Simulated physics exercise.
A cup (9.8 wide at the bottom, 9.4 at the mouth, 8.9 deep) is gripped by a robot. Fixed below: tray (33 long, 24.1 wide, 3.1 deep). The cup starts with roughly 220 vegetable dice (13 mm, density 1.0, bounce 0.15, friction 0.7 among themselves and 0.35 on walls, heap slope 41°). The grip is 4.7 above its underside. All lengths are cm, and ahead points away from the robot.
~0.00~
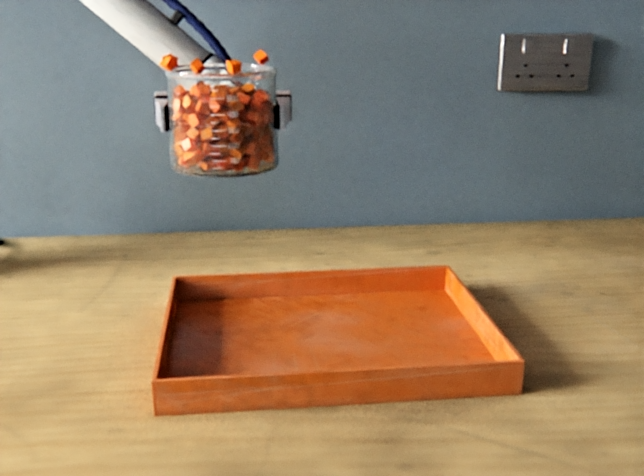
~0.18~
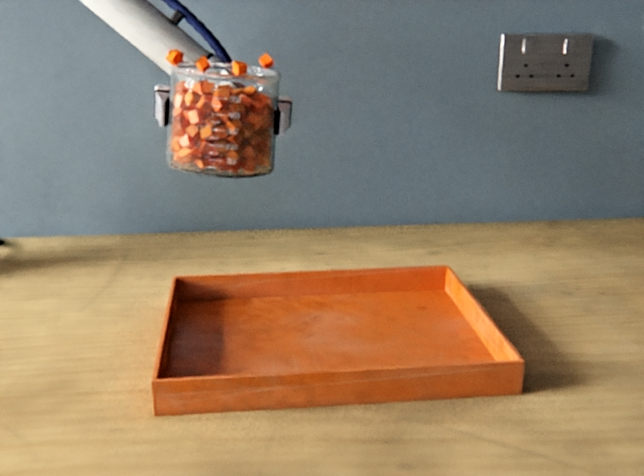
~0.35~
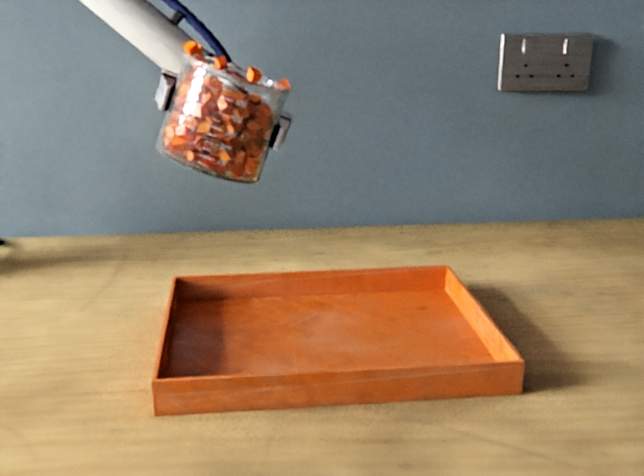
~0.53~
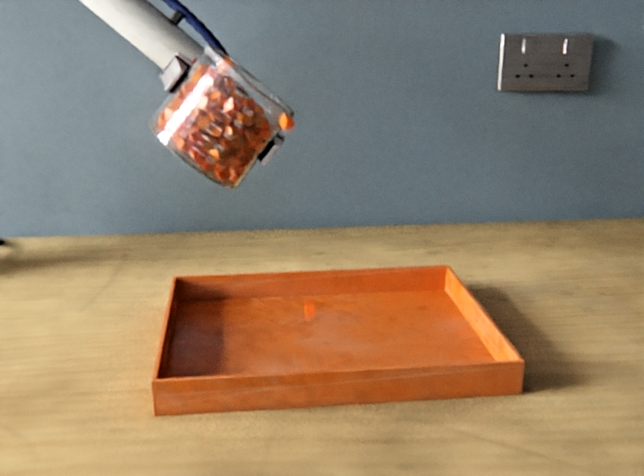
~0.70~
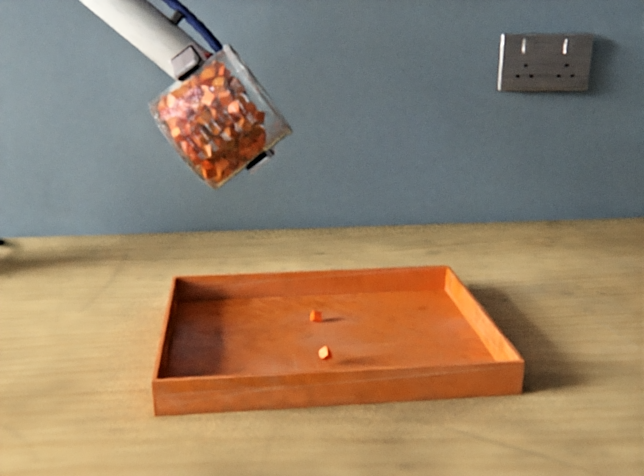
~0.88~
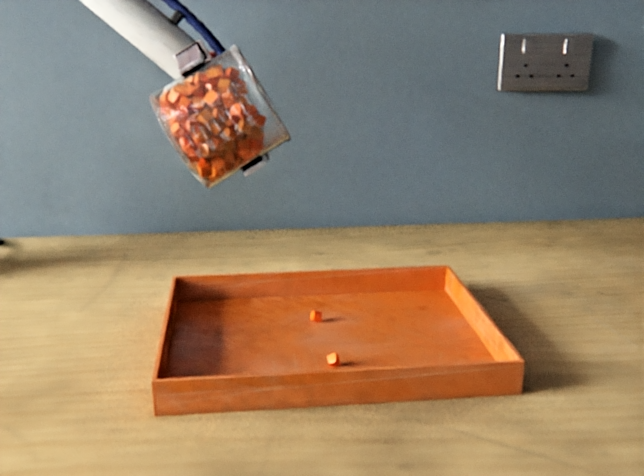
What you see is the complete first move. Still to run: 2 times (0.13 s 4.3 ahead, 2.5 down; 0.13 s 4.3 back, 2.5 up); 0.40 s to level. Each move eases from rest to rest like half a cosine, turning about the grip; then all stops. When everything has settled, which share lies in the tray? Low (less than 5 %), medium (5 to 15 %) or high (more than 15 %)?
Share in the tray: Medium (5 to 15 %).
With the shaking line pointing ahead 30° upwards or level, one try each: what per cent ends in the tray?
About 45 and 25 per cent.
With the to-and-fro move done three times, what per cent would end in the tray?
In that case some 10 per cent.
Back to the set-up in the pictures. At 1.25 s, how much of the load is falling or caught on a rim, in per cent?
Roughly 4 per cent.
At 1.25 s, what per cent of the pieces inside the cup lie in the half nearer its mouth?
Roughly 35 per cent.
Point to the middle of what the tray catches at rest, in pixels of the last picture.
Near (353, 330).
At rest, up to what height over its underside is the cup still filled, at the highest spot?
About 9.0 cm.
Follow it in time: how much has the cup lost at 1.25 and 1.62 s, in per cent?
In turn: 5, 10.
By 1.25 s, tilted 60° forward, highest piece 25 above the table; 210 in the cup, 7 in the tray, 8 in flight or on a rim.
By 1.62 s, tilted 26° forward, highest piece 27 above the table; 203 in the cup, 20 in the tray, 2 in flight or on a rim.
By 2.00 s, level, highest piece 29 above the table; 203 in the cup, 22 in the tray.
By 3.05 s, level, highest piece 29 above the table; 203 in the cup, 22 in the tray.
Final count, 203 in the cup, 22 in the tray. That is 10 % in the tray.
